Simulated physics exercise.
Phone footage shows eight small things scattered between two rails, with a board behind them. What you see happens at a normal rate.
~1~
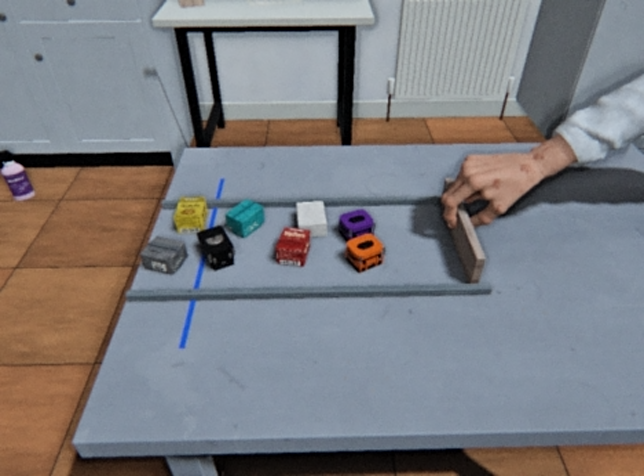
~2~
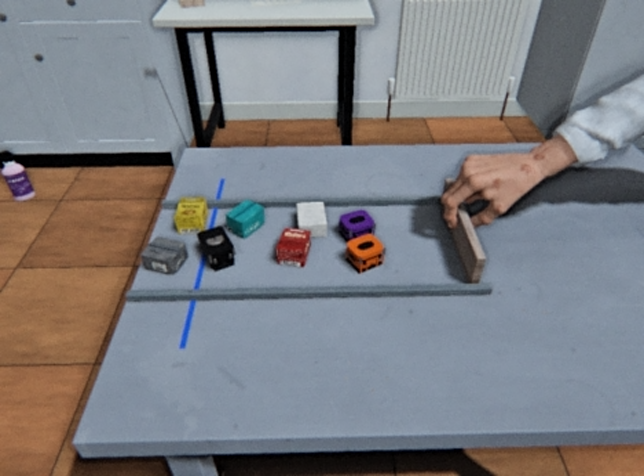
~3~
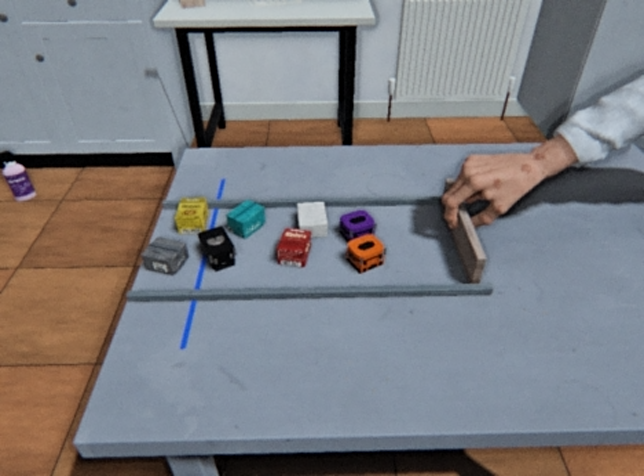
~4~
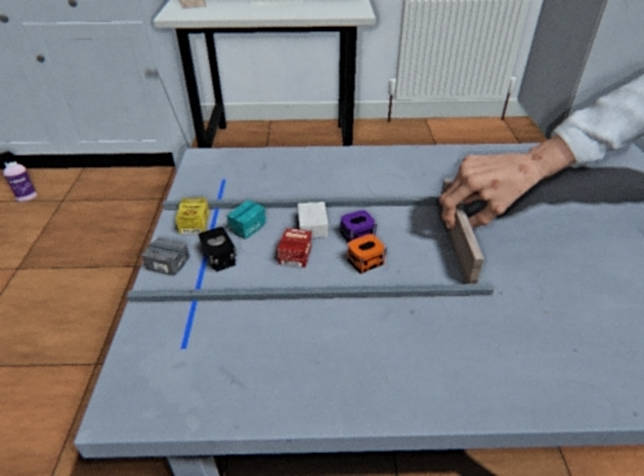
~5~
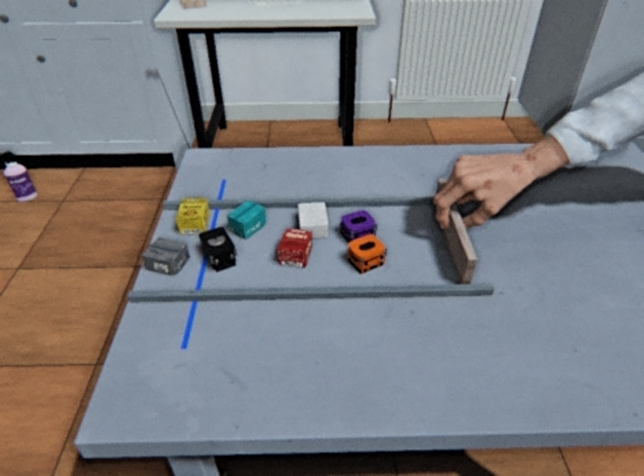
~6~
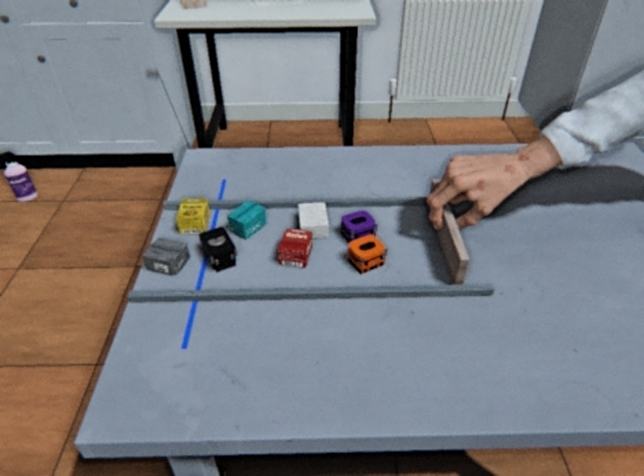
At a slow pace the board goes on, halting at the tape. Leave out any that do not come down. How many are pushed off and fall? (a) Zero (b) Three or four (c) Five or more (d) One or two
The answer is b.
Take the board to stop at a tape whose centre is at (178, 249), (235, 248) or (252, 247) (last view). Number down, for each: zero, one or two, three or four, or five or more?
So, one after another, I'd give five or more; one or two; no fall at all.
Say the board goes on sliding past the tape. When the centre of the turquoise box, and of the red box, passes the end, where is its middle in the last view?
I reckon its middle sits around (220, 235) and then around (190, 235).
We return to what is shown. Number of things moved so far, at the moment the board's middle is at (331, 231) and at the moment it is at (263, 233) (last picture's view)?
Tally: First 4; then 8.
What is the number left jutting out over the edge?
0 in all.
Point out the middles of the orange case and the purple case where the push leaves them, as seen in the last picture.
Positions - first (189, 253), then (196, 228).
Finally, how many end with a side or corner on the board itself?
2 in contact.
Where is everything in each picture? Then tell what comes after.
The first picture shows grey box (165, 255); yellow box (192, 215); black case (216, 248); board (460, 228); tape (206, 247).
The second picture shows yellow box (192, 215); turquoise box (246, 219).
The third picture shows black case (217, 248); white block (312, 220).
The fourth picture shows grey box (166, 256); purple case (358, 228).
The fifth picture shows yellow box (194, 216); orange case (366, 254).
The sixth picture shows grey box (167, 257); yellow box (194, 216); black case (218, 249); board (446, 229); tape (208, 248).
Soon after, none off yet; grey box at rest near (167, 257); yellow box at rest near (194, 216); black case at rest near (218, 249).
After that, none off yet; grey box displaced about its own width near (146, 259); yellow box displaced about its own width near (163, 216); black case displaced about its own width near (178, 248).
In the end, the number that fall off is three or four; gone, turquoise box, black case, yellow box and grey box.
